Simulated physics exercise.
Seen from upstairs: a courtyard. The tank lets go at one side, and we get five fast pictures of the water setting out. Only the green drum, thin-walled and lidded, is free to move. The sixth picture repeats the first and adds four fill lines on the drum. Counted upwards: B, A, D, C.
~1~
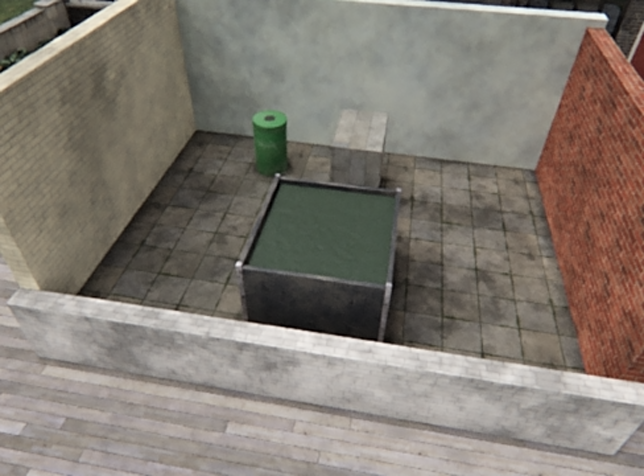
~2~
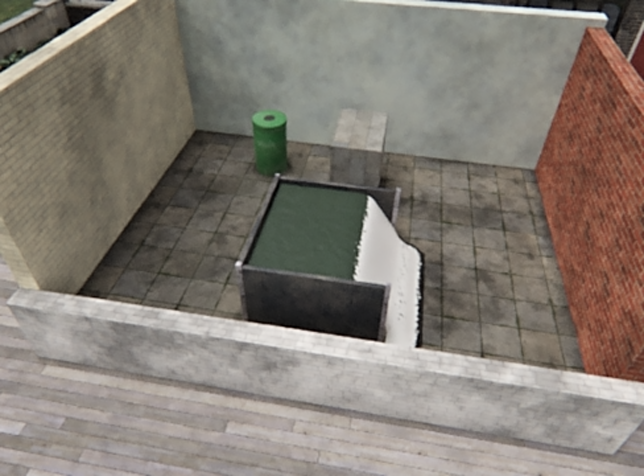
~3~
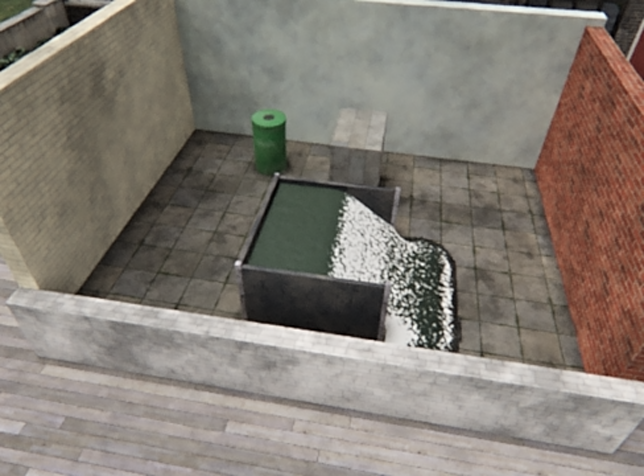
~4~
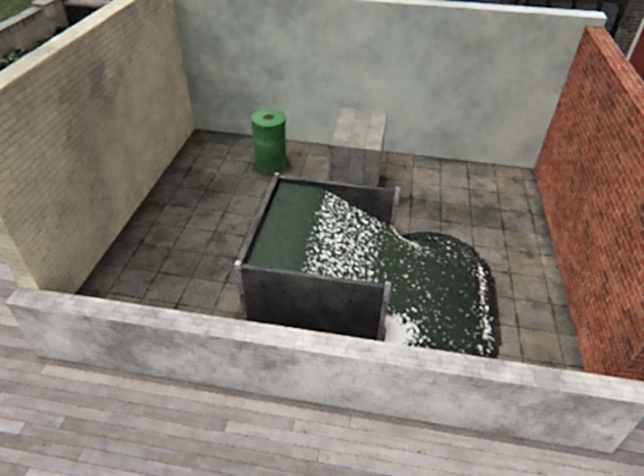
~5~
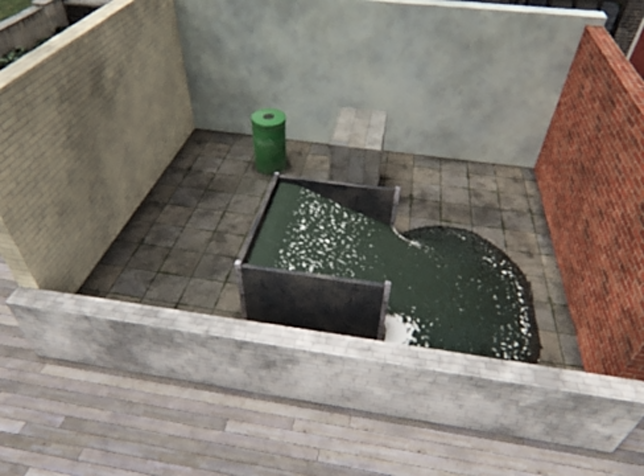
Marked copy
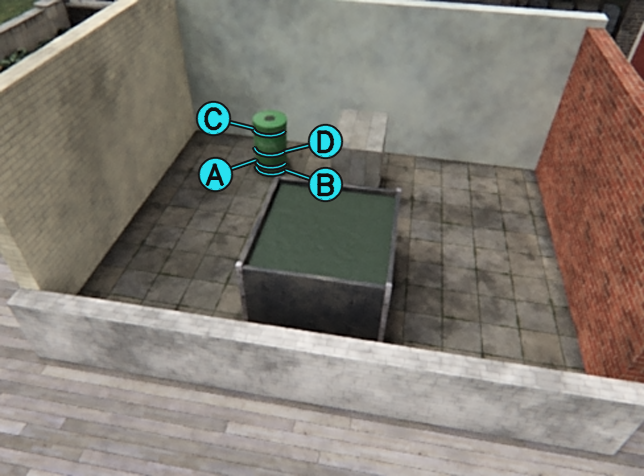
A dark-walled square tank brimming with deep green liquid stands in a paved yard, seen from above by a still camera, with a green drum and a pale grey block behind it. A cream brick wall rises at left, a red brick one at right, grey walls behind and in front. The liquid pours from the tank's right side, foaming white, then spreads rightward across the paving while the drum stays put.
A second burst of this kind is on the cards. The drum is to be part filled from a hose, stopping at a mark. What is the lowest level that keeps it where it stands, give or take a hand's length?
The answer is line A.
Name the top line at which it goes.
That is line B.
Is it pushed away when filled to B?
Yes.
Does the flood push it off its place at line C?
No, that is safe.
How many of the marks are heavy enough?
Three of them.
On the marked copy, A at (267, 167); B at (268, 174); C at (265, 135); D at (267, 155); from the bottom up B, A, D, C.
If A is chosen, it does not move.
If B is chosen, it is pushed about its own width away.
If C is chosen, it does not move.
If D is chosen, it does not move.
